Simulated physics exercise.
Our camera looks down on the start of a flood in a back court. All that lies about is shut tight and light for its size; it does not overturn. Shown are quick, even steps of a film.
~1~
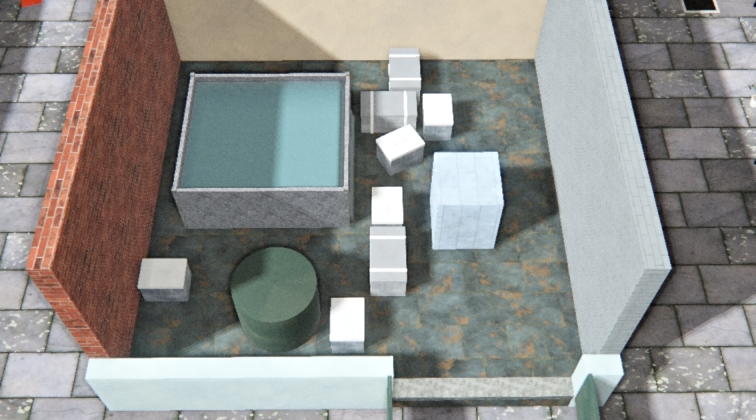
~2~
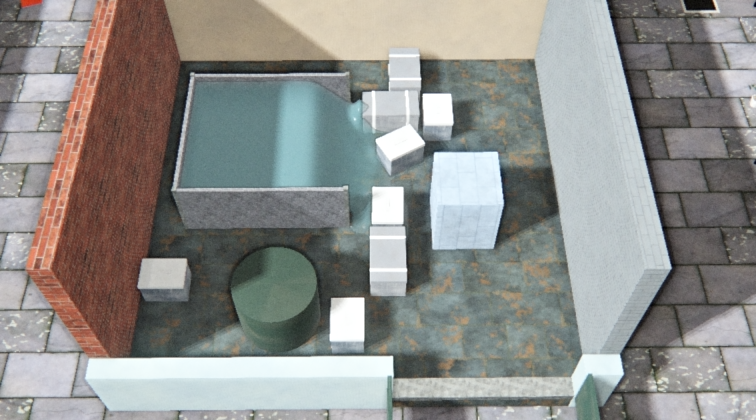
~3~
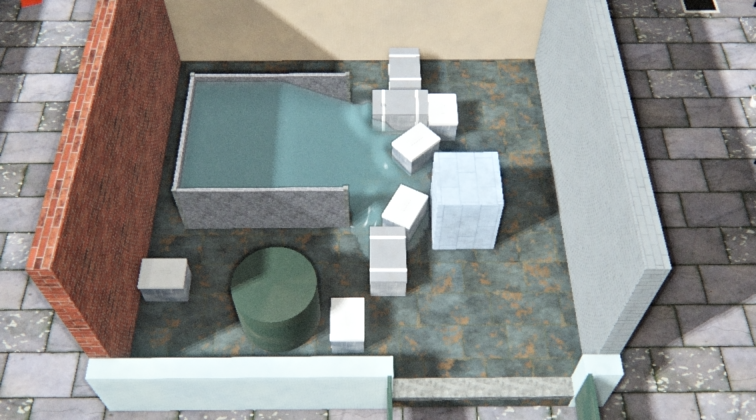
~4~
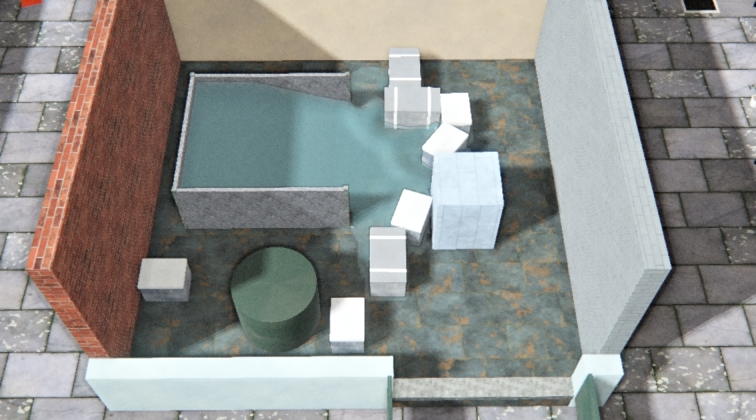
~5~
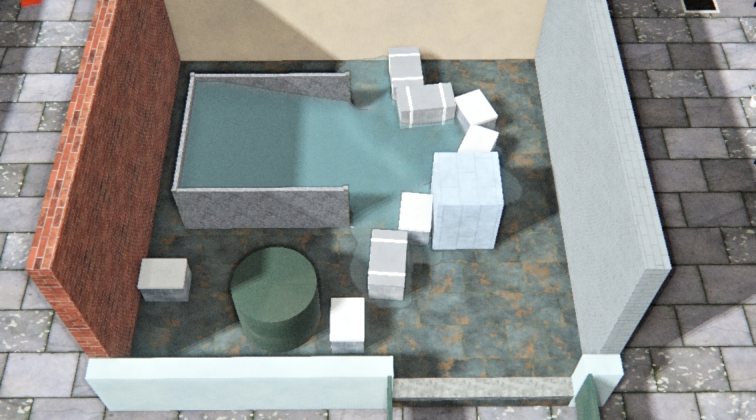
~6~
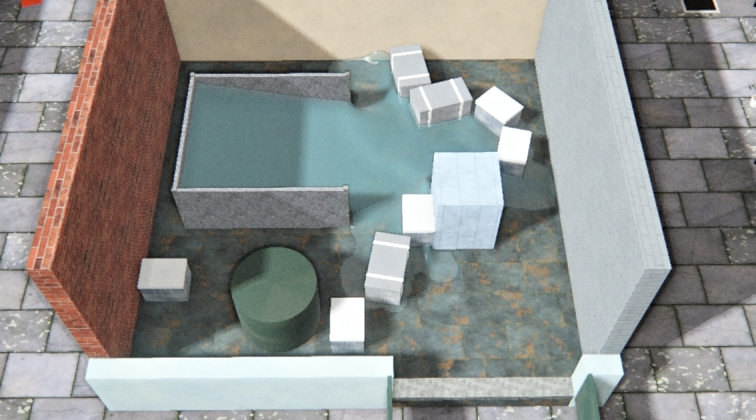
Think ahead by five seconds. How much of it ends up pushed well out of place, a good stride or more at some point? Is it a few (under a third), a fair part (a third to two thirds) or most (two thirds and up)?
Most.
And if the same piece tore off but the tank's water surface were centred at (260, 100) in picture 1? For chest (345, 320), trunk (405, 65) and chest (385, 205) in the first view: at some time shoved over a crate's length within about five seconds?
In turn: Under that, moved that far, yes.
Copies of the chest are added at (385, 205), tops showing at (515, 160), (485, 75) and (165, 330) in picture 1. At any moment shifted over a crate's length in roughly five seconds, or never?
As listed: Moved that far, shifted that much, never so far.
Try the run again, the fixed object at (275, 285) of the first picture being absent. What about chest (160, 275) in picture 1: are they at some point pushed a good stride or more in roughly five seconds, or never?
Note - displacement of that one: Not displaced that much.
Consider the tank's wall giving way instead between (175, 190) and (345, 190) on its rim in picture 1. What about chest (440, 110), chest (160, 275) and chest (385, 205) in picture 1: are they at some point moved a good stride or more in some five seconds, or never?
In turn: Stayed within it, moved that far, stayed within it.
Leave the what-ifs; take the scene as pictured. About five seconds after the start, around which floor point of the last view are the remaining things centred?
Centre of the remaining clutter: Around (286, 204).
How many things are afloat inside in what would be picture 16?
It works out to 3.
A moment on, 4 of 8 are well off their spots; 2 afloat.
Next, 6 of 8 are well off their spots; 3 afloat.
Later, 6 of 8 are well off their spots; 3 afloat.
In the end, 5 of 8 are well off their spots, and 6 have been at some point; 3 afloat.
